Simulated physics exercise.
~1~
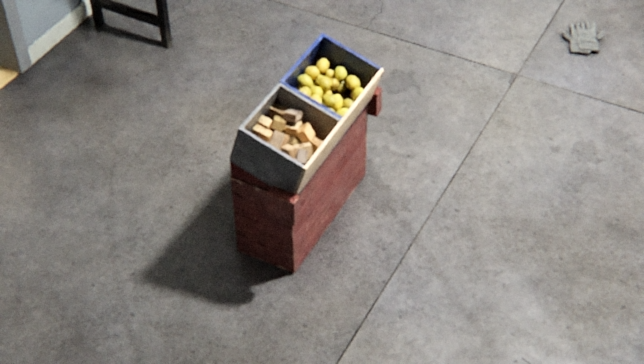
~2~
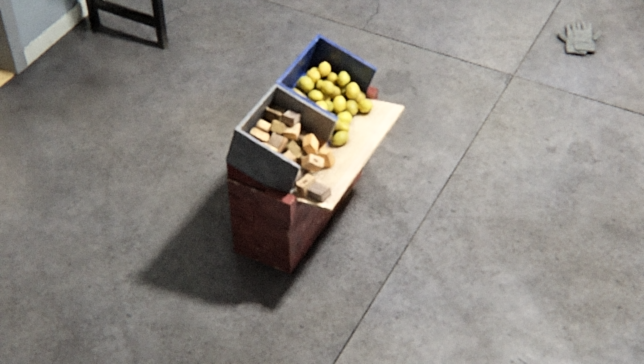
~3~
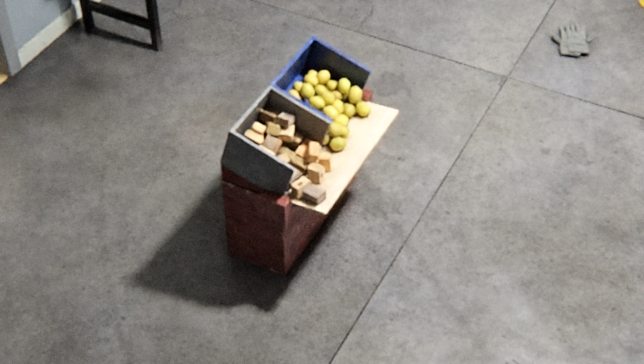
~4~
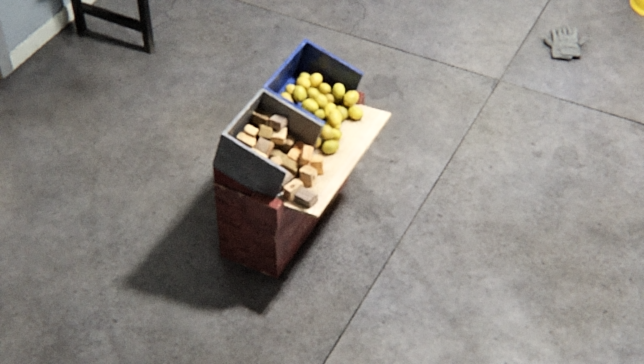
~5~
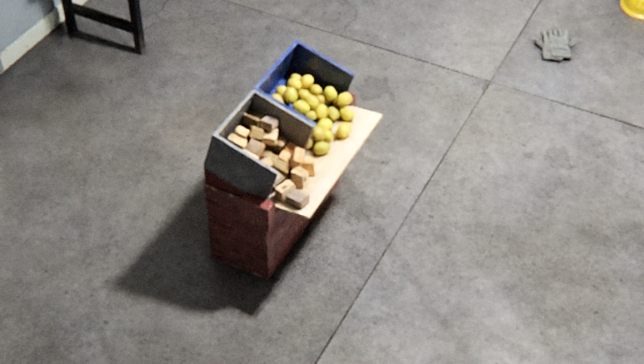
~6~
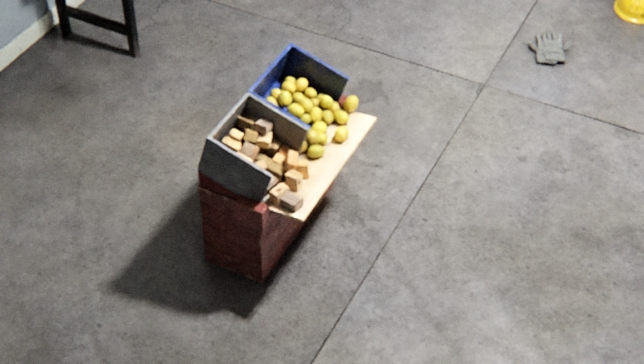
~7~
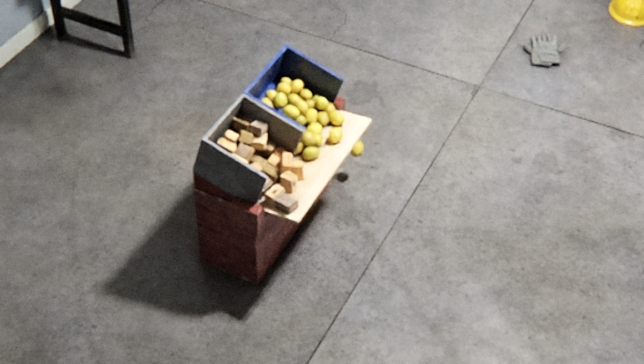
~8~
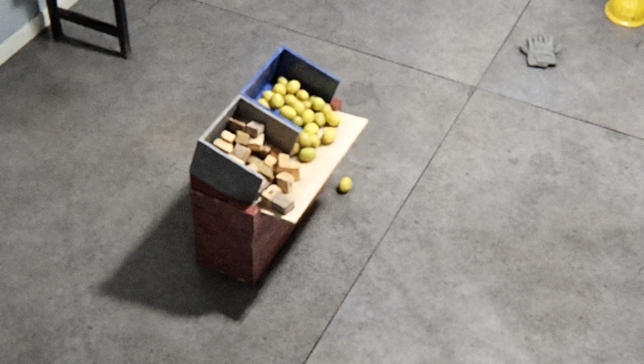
A flap drops open on two sloping bins, and one lemon falls to the floor.
